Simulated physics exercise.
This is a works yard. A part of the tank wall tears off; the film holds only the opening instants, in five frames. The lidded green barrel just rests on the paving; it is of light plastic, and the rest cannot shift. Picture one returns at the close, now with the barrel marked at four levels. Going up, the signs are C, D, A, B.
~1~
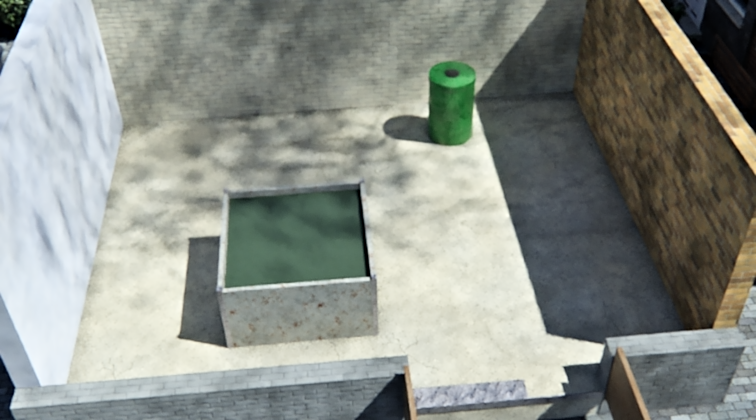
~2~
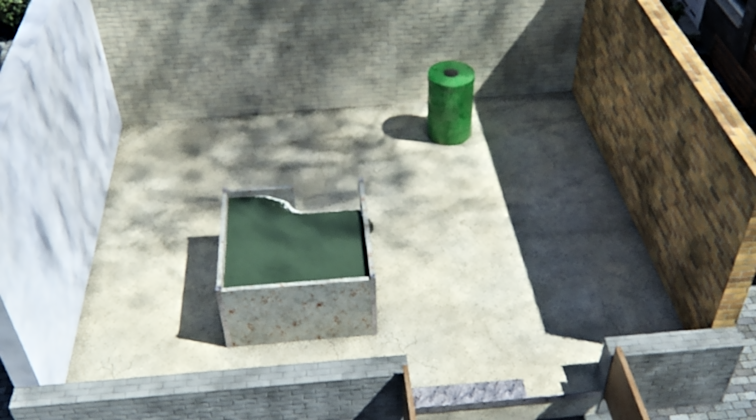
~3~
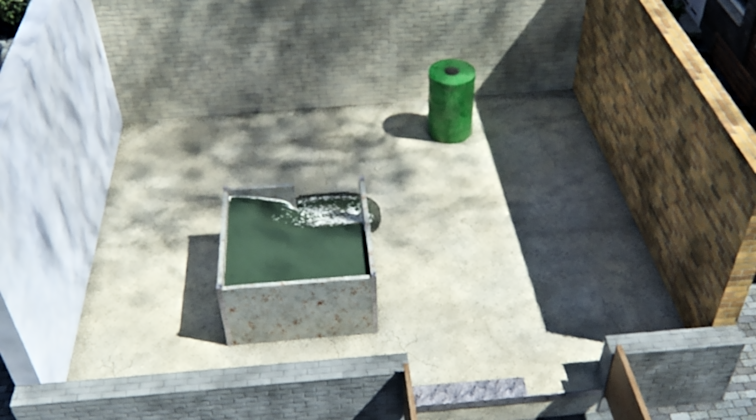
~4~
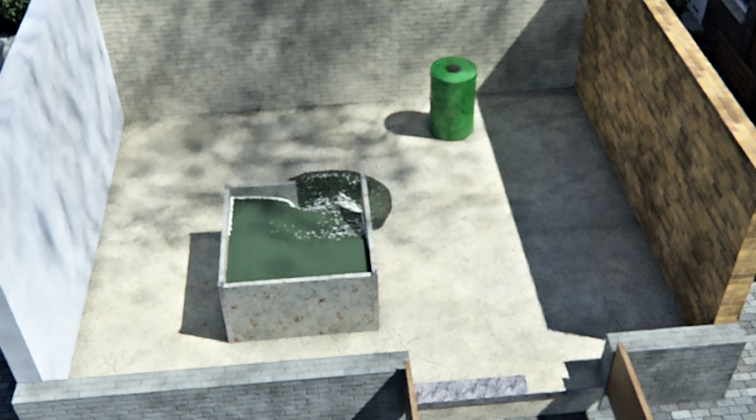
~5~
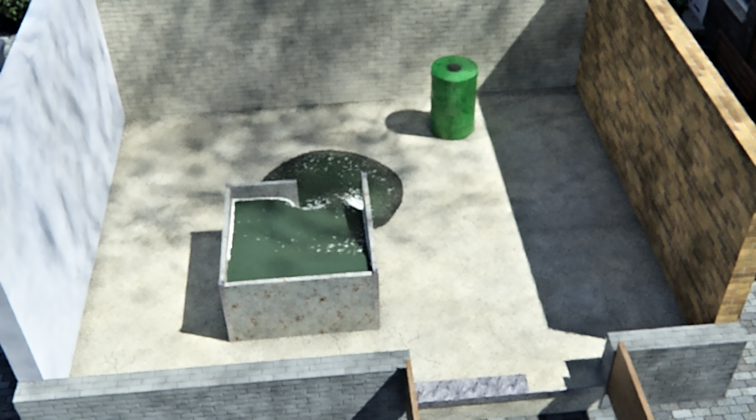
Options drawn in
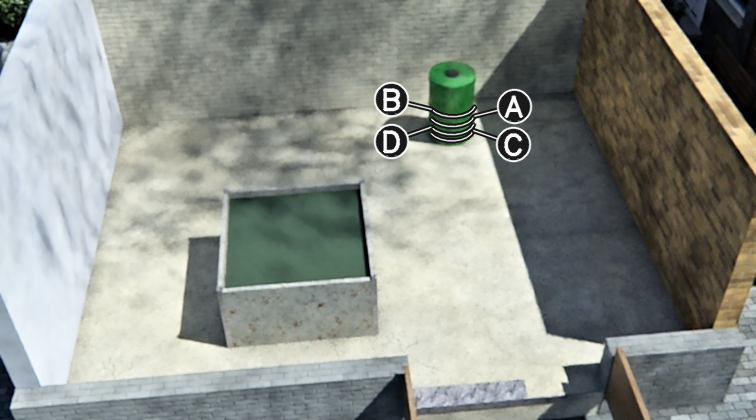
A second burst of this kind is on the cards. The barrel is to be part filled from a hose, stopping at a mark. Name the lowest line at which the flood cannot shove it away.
D.
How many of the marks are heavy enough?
Three.
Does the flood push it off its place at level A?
No, that is safe.
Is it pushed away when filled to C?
Yes, it does.
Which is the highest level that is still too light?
That would be C.
In white, A at (455, 126); B at (455, 116); C at (454, 140); D at (454, 134); from the bottom up C, D, A, B.
If A is chosen, it does not move.
If B is chosen, it does not move.
If C is chosen, it is pushed about twice its own width away.
If D is chosen, it does not move.
